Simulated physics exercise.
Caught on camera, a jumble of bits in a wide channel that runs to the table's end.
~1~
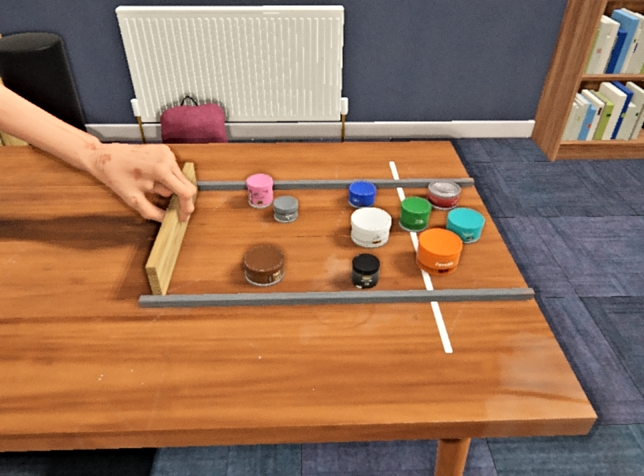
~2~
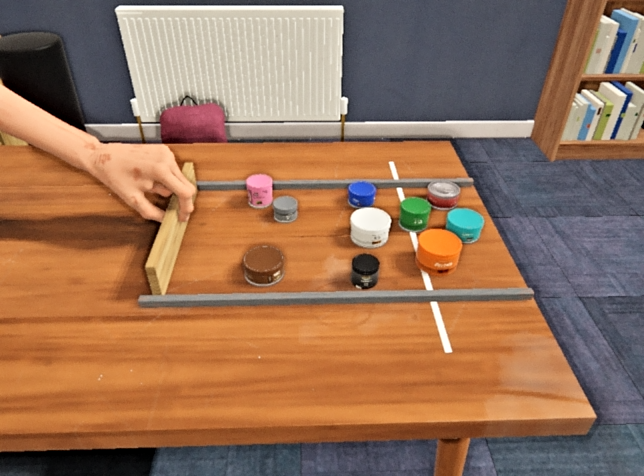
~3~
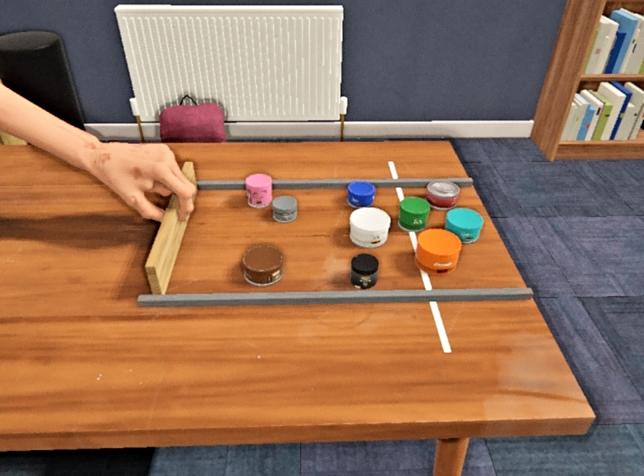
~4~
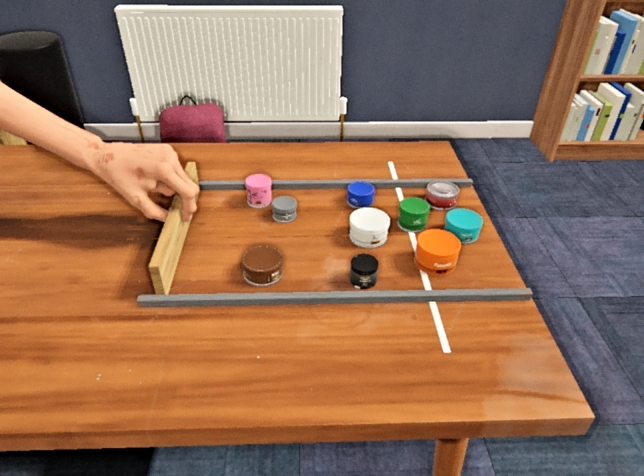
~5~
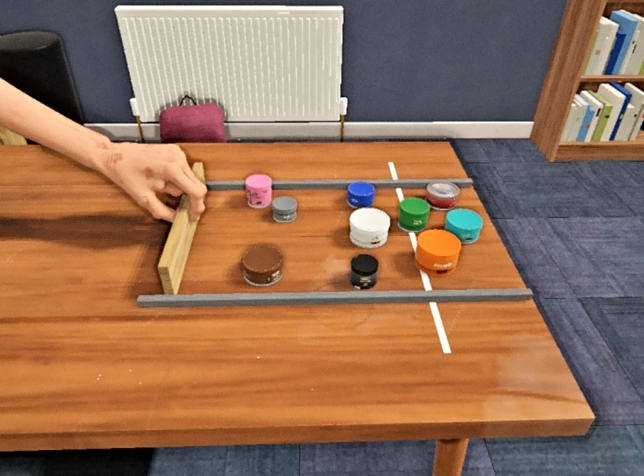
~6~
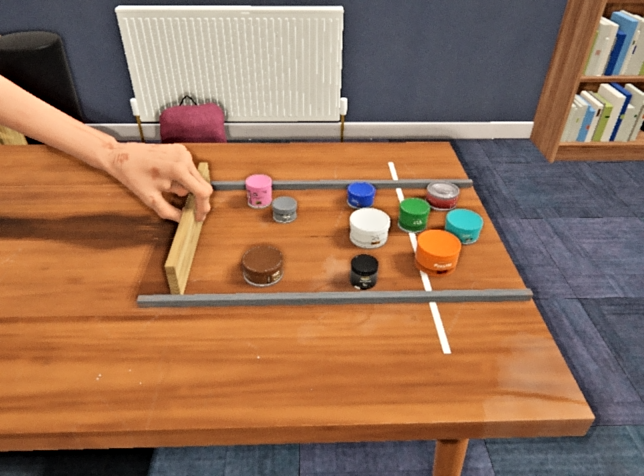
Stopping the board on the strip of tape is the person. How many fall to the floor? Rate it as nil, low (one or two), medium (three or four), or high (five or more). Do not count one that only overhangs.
Nil.
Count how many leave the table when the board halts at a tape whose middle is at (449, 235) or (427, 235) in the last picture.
The first try gives 3, the second gives 0.
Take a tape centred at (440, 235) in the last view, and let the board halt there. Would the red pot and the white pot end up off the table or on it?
Red pot down, white pot still up.
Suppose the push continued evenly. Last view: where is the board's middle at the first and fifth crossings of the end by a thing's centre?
Its middle is near (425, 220) and then near (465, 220).
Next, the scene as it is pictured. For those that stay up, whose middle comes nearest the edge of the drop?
The one in question is the red pot.
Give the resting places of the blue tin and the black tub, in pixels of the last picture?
Blue tin: About (441, 198); black tub: About (463, 278).
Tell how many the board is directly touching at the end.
Count: 4.
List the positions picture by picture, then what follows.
The first frame shows turquoise pot (464, 226); red pot (443, 195); orange tub (438, 252); board (176, 223); tape (413, 234).
The second frame shows red pot (443, 195); blue tin (362, 195).
The third frame shows orange tub (437, 252); grey tin (285, 210).
The fourth frame shows turquoise pot (463, 226); board (178, 222).
The fifth frame shows red pot (442, 196); green tin (413, 215).
The sixth frame shows turquoise pot (463, 227); red pot (442, 196); orange tub (437, 253); board (192, 222); tape (412, 235).
A little later, none off yet; turquoise pot at rest near (463, 227); red pot at rest near (442, 196); orange tub at rest near (437, 253).
Next, none off yet; turquoise pot at rest near (463, 227); red pot at rest near (442, 196); orange tub at rest near (439, 253).
When it is over, the number that fall off is zero.
